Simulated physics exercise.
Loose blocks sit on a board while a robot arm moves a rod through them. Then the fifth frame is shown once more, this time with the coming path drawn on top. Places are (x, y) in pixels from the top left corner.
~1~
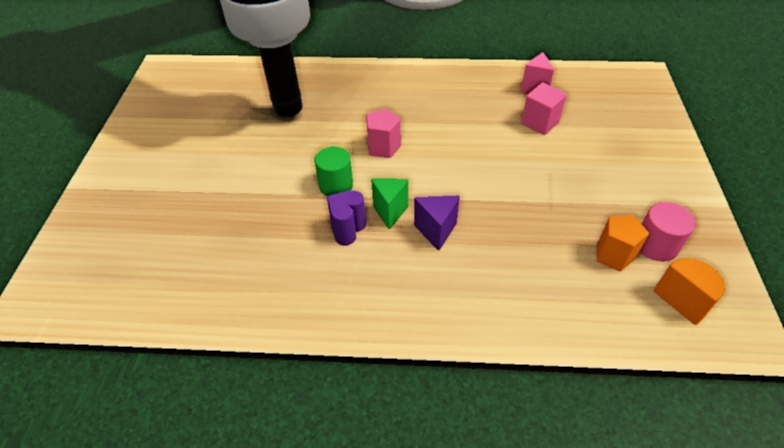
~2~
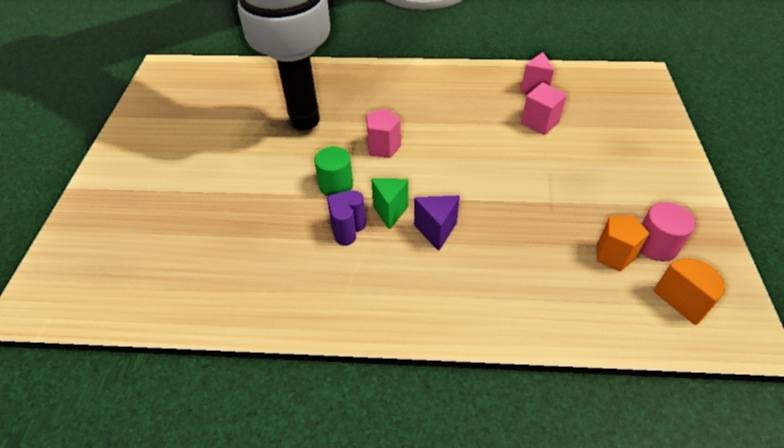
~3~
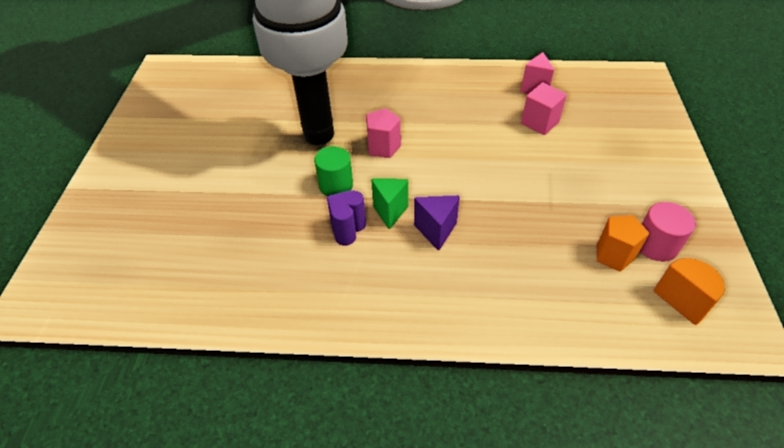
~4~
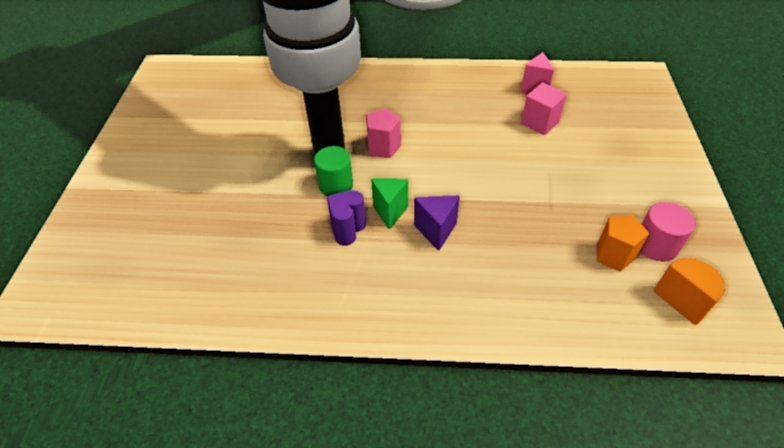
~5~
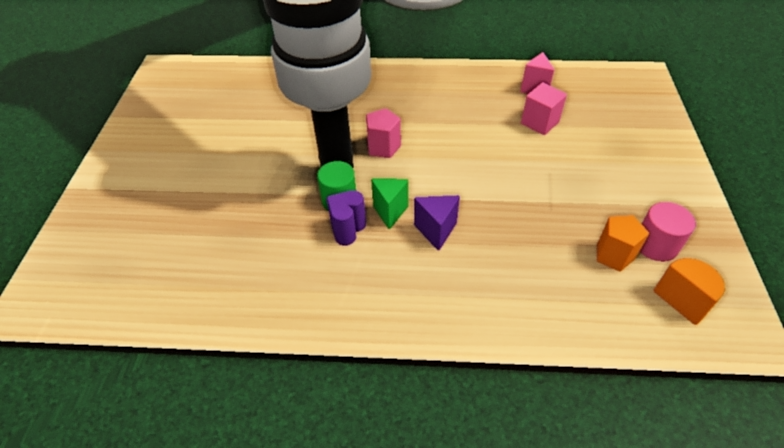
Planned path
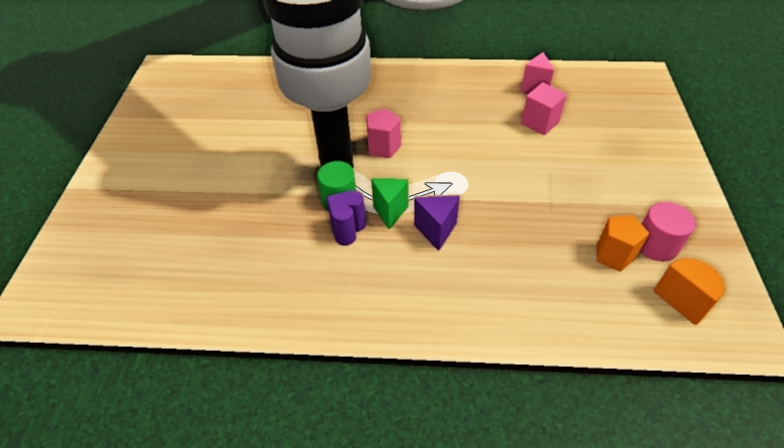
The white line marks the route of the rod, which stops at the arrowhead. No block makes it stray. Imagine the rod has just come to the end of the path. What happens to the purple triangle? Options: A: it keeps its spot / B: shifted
A: It keeps its spot.
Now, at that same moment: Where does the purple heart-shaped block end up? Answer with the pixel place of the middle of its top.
Around pixel (344, 219).
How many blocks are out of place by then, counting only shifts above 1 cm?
Most likely three or more.
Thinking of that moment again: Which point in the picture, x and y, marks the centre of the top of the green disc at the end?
I predict (345, 192).
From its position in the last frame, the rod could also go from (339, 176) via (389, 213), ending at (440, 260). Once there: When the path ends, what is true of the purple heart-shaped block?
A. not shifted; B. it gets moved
The correct letter is B.
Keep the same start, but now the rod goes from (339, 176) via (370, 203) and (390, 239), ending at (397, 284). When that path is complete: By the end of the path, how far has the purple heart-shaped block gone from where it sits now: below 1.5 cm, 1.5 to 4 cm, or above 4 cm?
Between 1.5 and 4 cm.
Drawn move, from (339, 176) via (369, 197) and (412, 198), ending at (451, 184).
What follows on the original path. One third of the way, rod at (369, 190); green disc at (345, 192); purple heart-shaped block at (344, 219); green triangle at (393, 188).
Two thirds of the way, rod at (413, 190); green disc at (345, 192); purple heart-shaped block at (344, 219); green triangle at (401, 196), turned 20° anticlockwise.
At the end, rod at (452, 177); green disc at (345, 192); purple heart-shaped block at (344, 219); green triangle at (401, 196), turned 20° anticlockwise; purple triangle still.
